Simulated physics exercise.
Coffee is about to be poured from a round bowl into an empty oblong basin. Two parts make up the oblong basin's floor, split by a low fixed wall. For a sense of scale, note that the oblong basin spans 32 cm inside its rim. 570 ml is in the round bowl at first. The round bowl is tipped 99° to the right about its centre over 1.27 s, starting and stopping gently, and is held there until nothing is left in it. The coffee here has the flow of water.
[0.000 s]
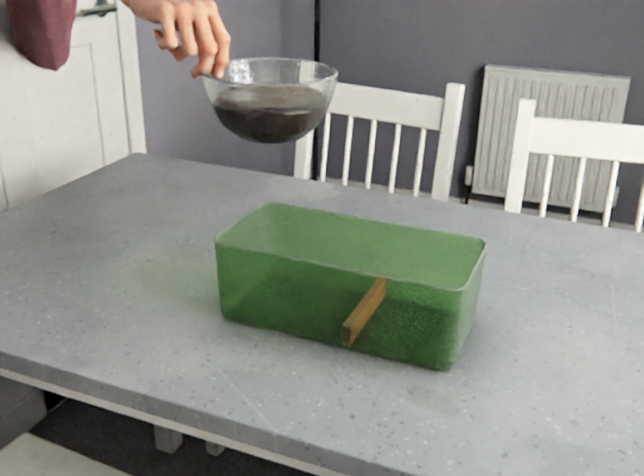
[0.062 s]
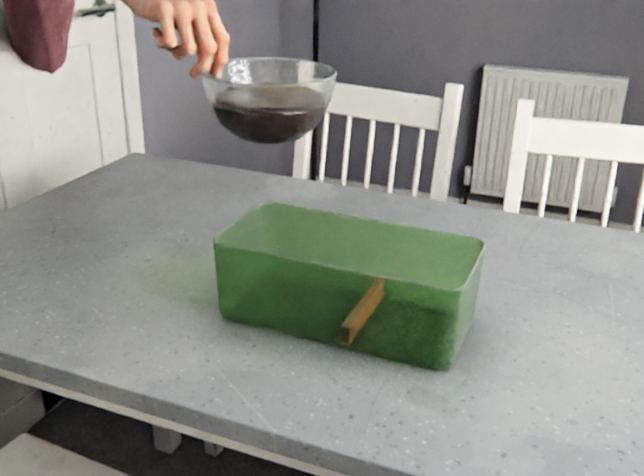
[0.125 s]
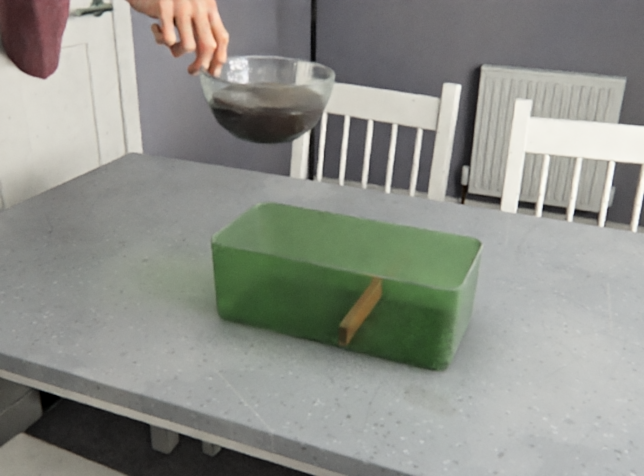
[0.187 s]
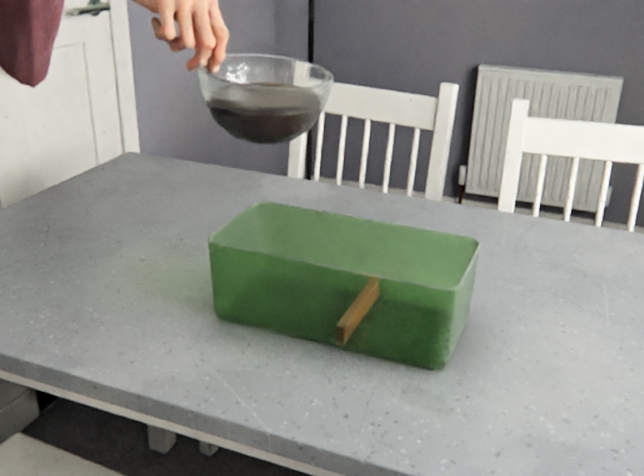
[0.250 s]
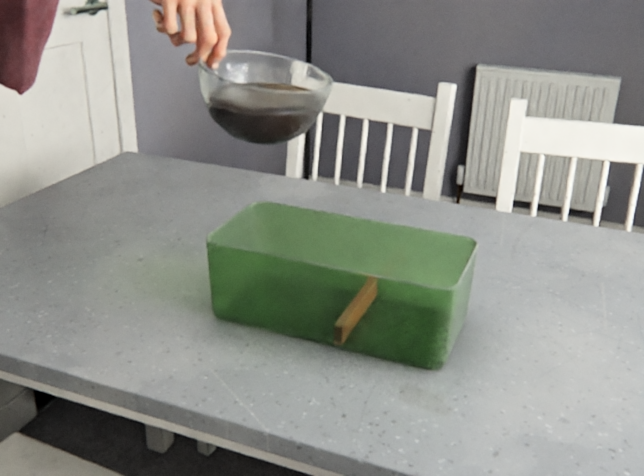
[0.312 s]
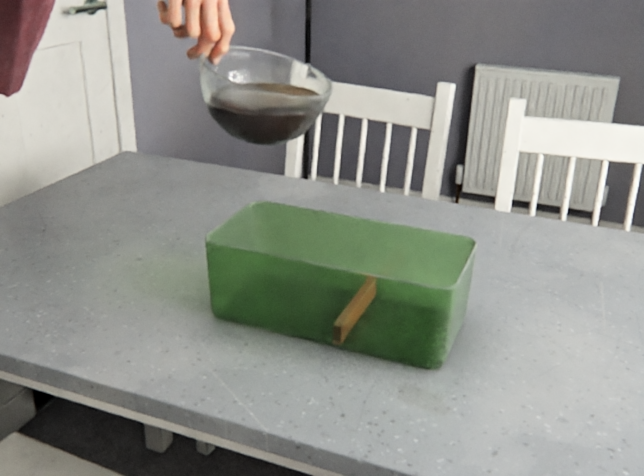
A hand held a clear round bowl of dark coffee above a green oblong basin on a grey table, then gradually tilted the bowl a little to the right.
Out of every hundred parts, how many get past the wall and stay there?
About 57 out of 100.
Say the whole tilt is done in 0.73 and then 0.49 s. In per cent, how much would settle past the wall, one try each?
Some 45 and 35 per cent, in that order.
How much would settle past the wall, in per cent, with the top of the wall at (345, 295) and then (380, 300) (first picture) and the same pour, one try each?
First try about 80 %, second try about 30 %.
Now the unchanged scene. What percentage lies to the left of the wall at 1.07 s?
24 %.
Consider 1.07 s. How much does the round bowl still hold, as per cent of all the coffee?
About 6 per cent.
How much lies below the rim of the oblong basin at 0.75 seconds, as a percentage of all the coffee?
Estimate - around 8 in a hundred parts.
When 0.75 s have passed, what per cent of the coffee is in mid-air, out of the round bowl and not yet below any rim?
30 %.
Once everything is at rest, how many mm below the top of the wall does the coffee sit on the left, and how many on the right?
Noted: Left near 20 mm, right near 10 mm.
After 0.75 s the tilt is 63° and 61 per cent is still to pour, 3 is left of the wall and 5 right of it.
After 1.07 s the tilt is 93° and 6 per cent is still to pour, 24 is left of the wall and 56 right of it.
After 1.41 s the tilt is 99° and 0 per cent is still to pour, 41 is left of the wall and 58 right of it.
After 1.77 s the tilt is 99° and 0 per cent is still to pour, 42 is left of the wall and 57 right of it.
In the end 42 per cent lies left of the wall, 57 right of it and 1 outside.
